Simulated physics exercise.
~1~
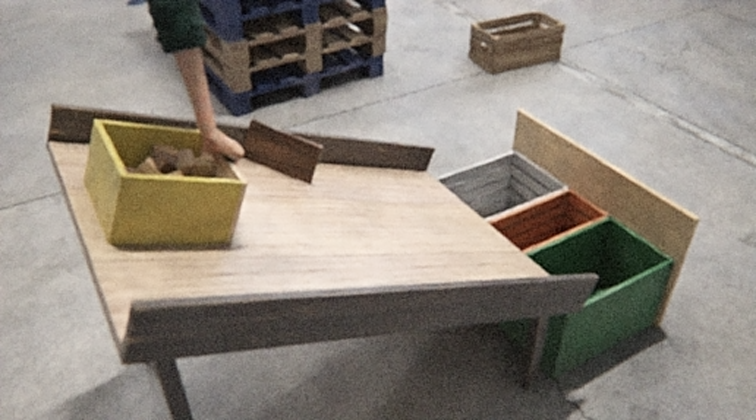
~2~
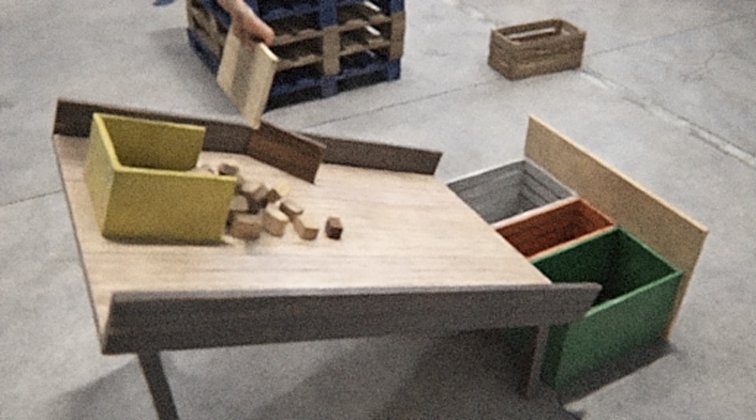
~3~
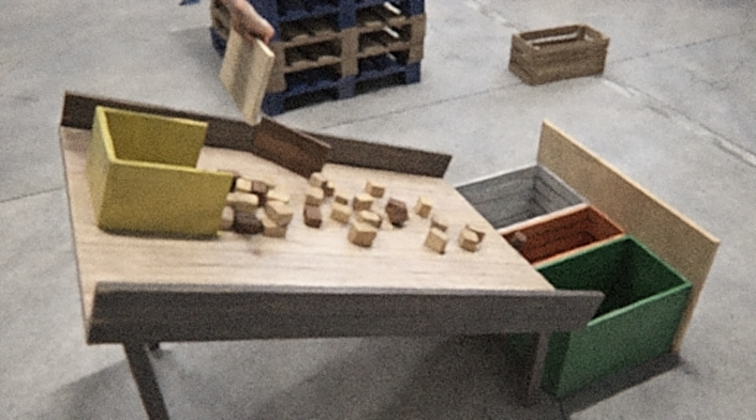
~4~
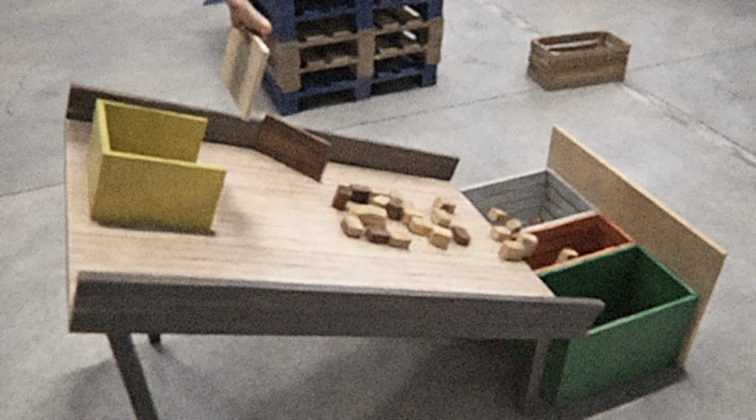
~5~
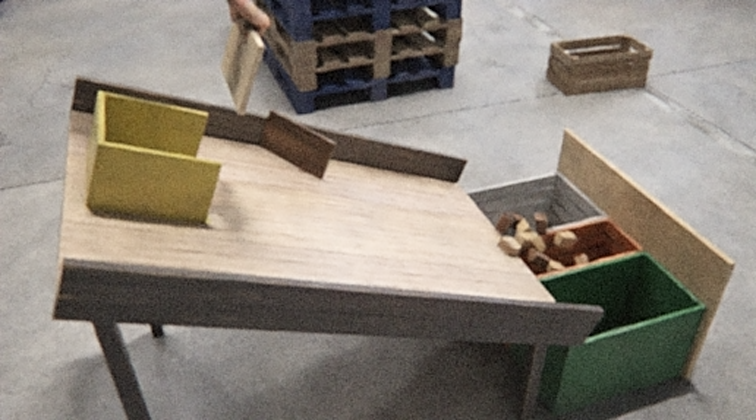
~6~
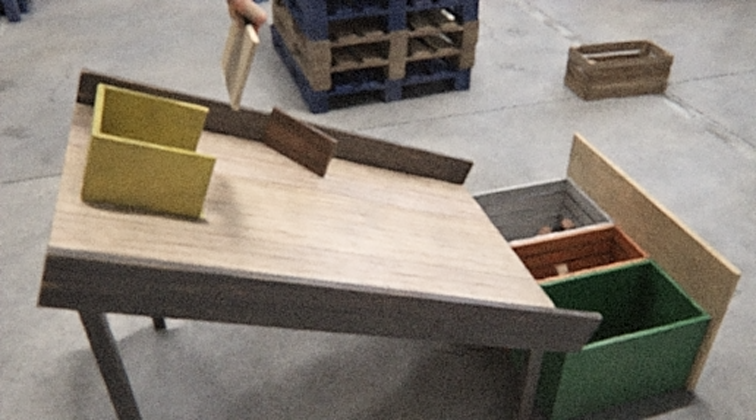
Small wooden blocks sit in a yellow pen at the left of a sloping wooden table, seen from above and to the side in a concrete-floored room with stacked pallets behind. Below the table's right end stand a white-grey tub, an orange bin and a green tub, farthest to nearest. A hand lifts the pen's gate clear and holds it up while the blocks spill out to the right. They spread past an angled board, slide down the slope and drop off the end. The table ends empty, with the blocks in the grey and orange containers and none seen in the green.
